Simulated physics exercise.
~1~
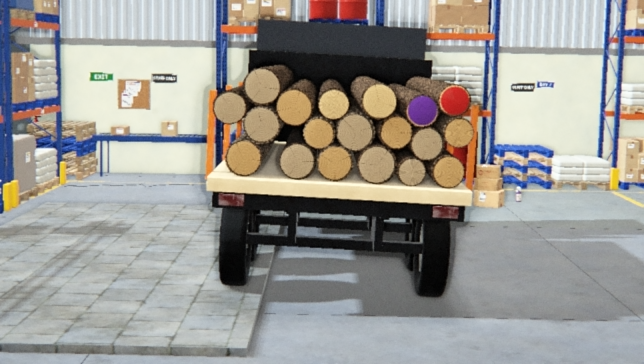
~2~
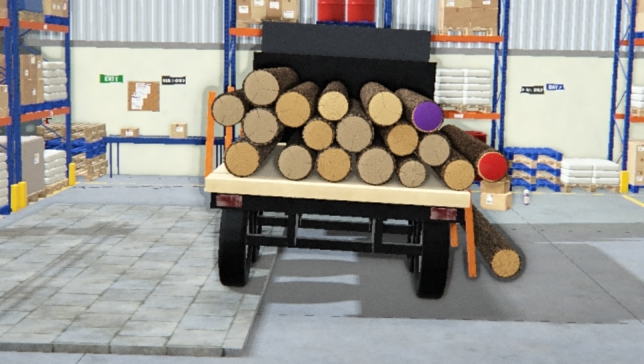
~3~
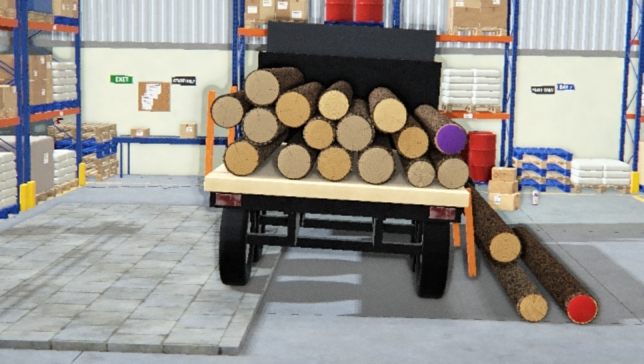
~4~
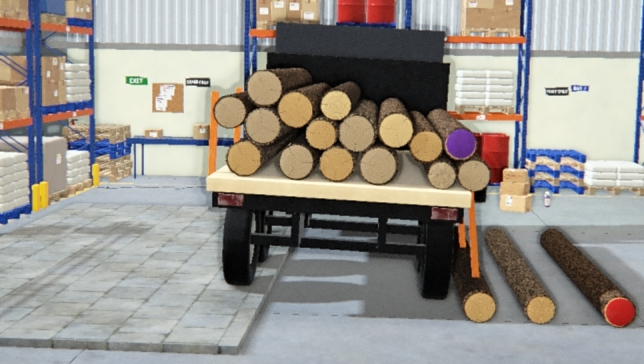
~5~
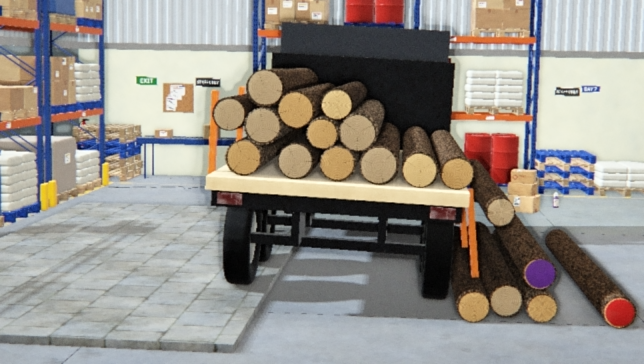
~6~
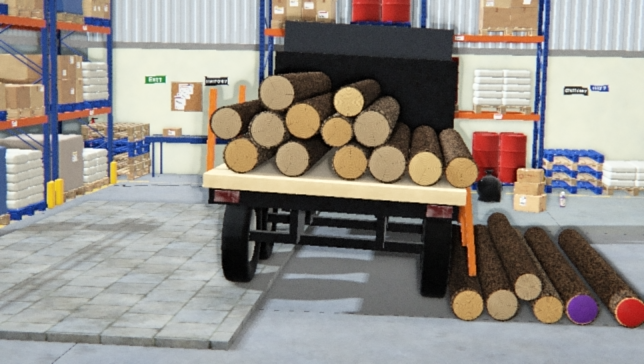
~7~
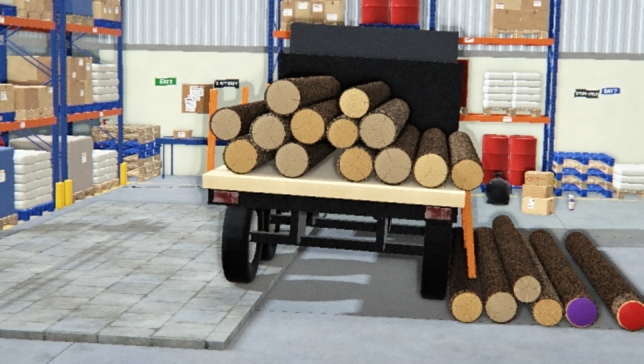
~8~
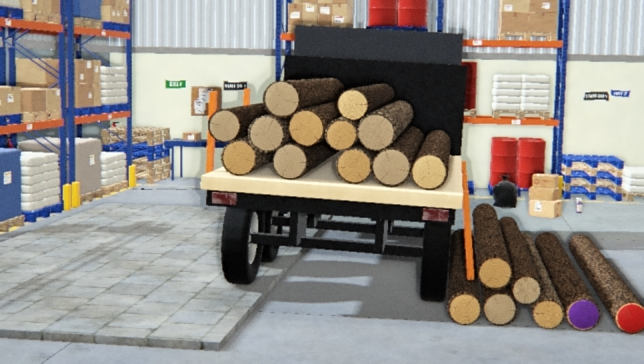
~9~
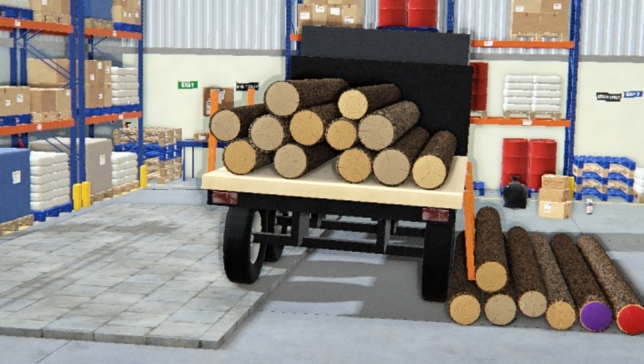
Warehouse with logs rolling off the right of a parked flatbed lorry, red then purple landing on the floor, most staying aboard.
